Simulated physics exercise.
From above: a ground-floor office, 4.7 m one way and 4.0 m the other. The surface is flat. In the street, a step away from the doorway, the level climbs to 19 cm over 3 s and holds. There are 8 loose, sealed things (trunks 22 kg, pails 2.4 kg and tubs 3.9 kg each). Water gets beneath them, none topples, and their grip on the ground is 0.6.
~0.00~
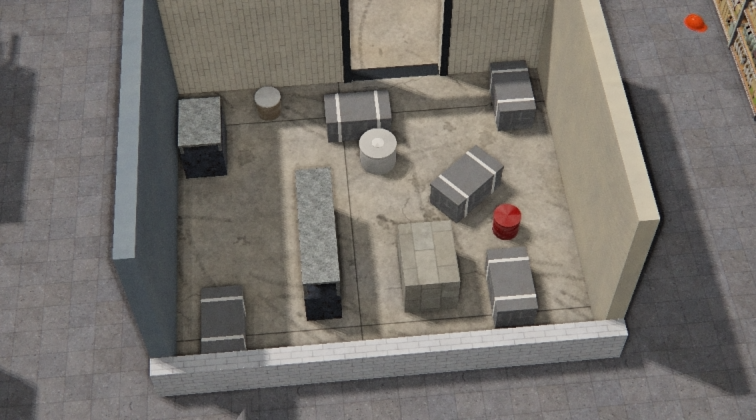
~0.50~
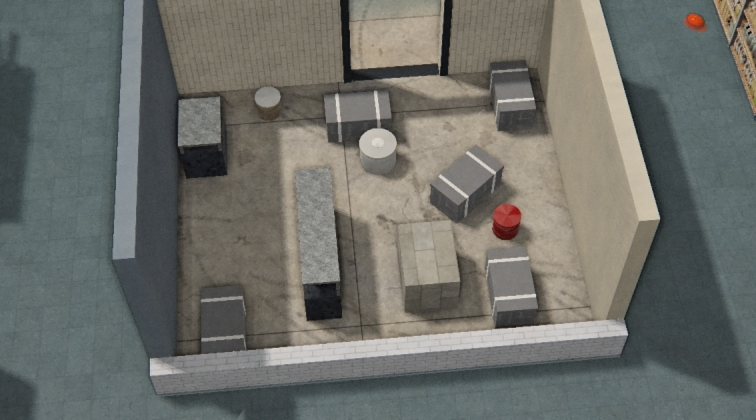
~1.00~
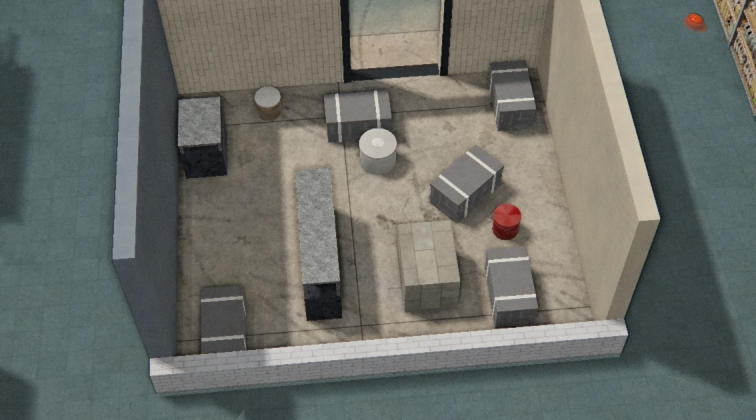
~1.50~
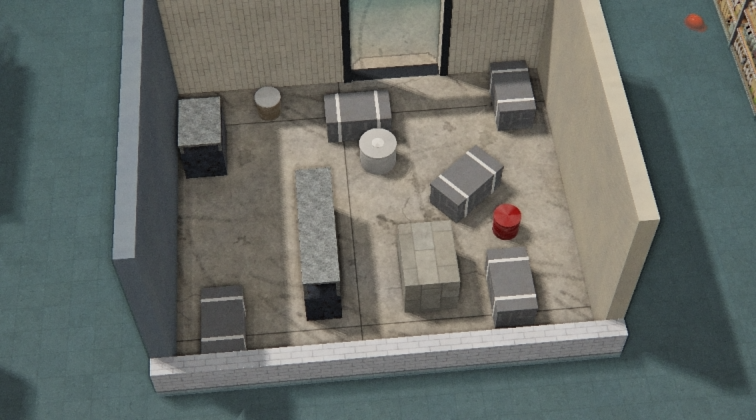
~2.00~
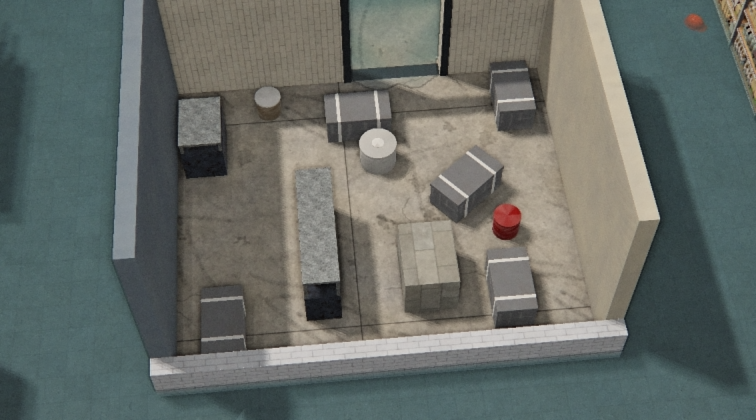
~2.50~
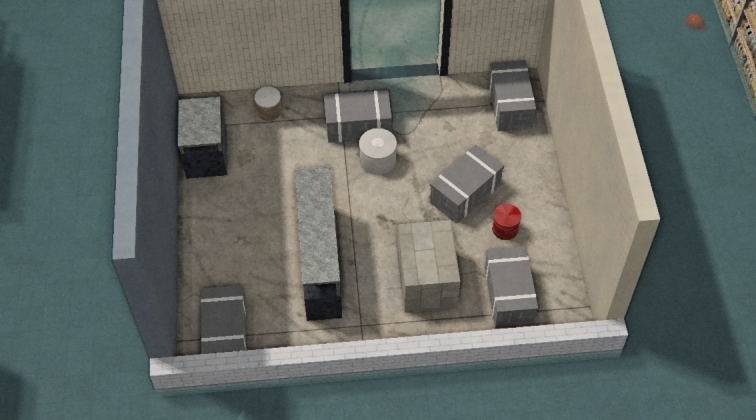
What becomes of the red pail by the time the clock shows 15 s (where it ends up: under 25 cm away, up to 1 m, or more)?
Red pail ends far away.
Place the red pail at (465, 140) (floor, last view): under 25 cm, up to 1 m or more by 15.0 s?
It ends far away.
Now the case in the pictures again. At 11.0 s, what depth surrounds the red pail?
Roughly 13 cm.
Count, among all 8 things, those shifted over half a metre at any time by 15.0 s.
7 of them.
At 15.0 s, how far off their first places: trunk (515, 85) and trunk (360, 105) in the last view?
In turn: 100 cm, 120 cm.
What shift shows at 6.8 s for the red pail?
About 80 cm.
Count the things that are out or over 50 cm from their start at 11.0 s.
4 of them.
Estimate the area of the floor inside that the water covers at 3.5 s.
Roughly 3.0 m2.
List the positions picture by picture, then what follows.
The red pail at (508, 215), on the bottom; water covers 0.0 m2; 0 of 8 have shifted, in the first frame.
The red pail at (508, 215) rests on the ground; 0.0 m2 under water; 0 of 8 have shifted, in the second frame.
The red pail at (508, 215) rests on the ground; water covers 0.0 m2; 0 of 8 have shifted, in the third frame.
The red pail at (508, 215) rests on the ground; 0.0 m2 under water; 0 of 8 have shifted, in the fourth frame.
The red pail at (508, 215), on the bottom; 0.1 m2 under water; 0 of 8 have shifted, in the fifth frame.
The red pail at (508, 215), on the bottom; 0.7 m2 under water; 0 of 8 have shifted, in the sixth frame.
After 3.5 s the red pail is near (508, 215), 0.0 m from its start, aground; 0 afloat.
After 6.8 s the red pail is near (546, 276), 0.9 m from its start, aground; 2 afloat.
After 11.0 s the red pail is near (515, 300), 1.2 m from its start, afloat; 8 afloat.
After 15.0 s the red pail is near (511, 314), 1.4 m from its start, afloat; 8 afloat.
